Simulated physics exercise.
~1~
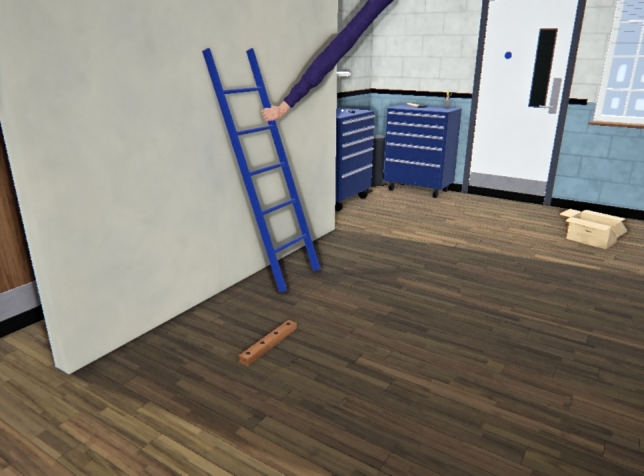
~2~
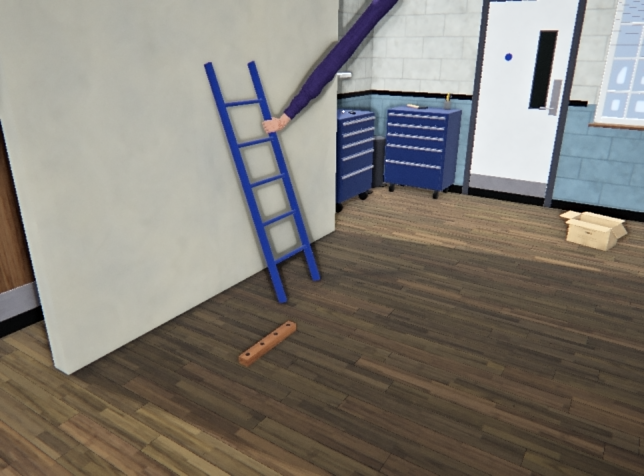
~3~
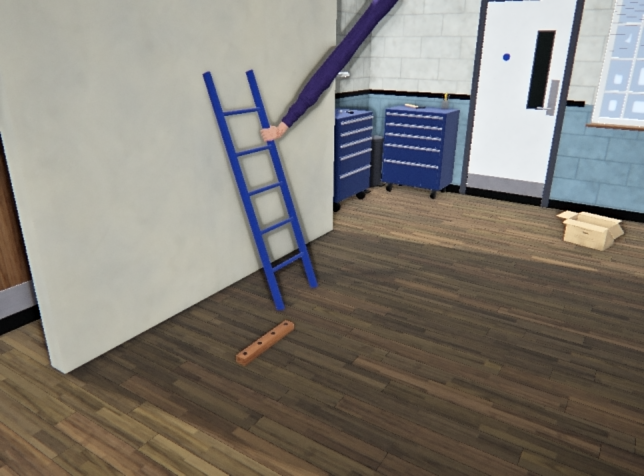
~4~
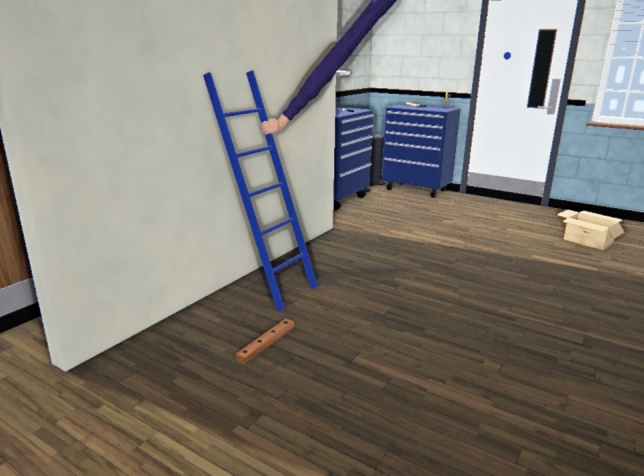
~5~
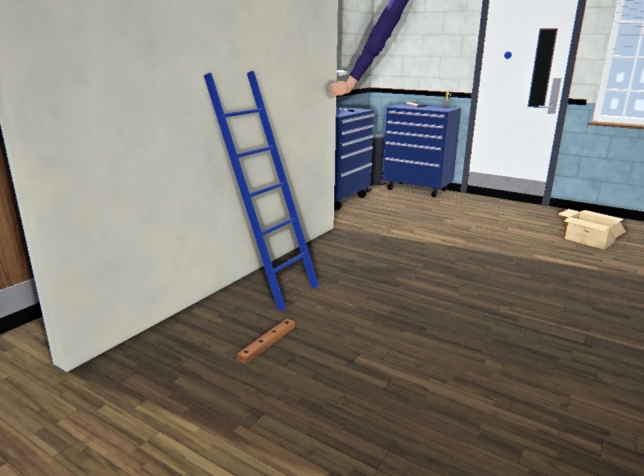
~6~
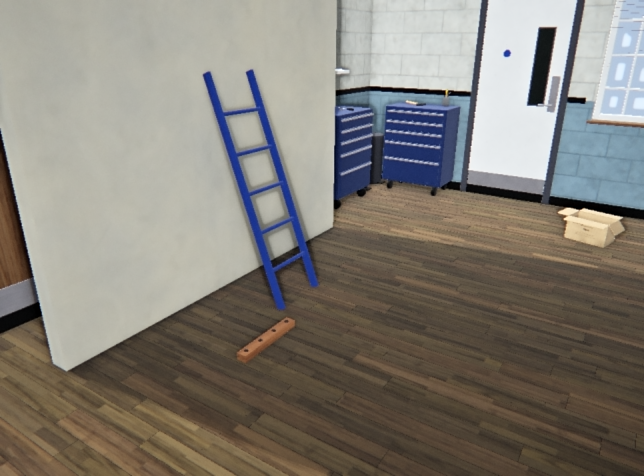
Blue ladder-like rack being lowered slightly against a pale wall by a purple-sleeved arm, which lets go and withdraws, leaving it standing.
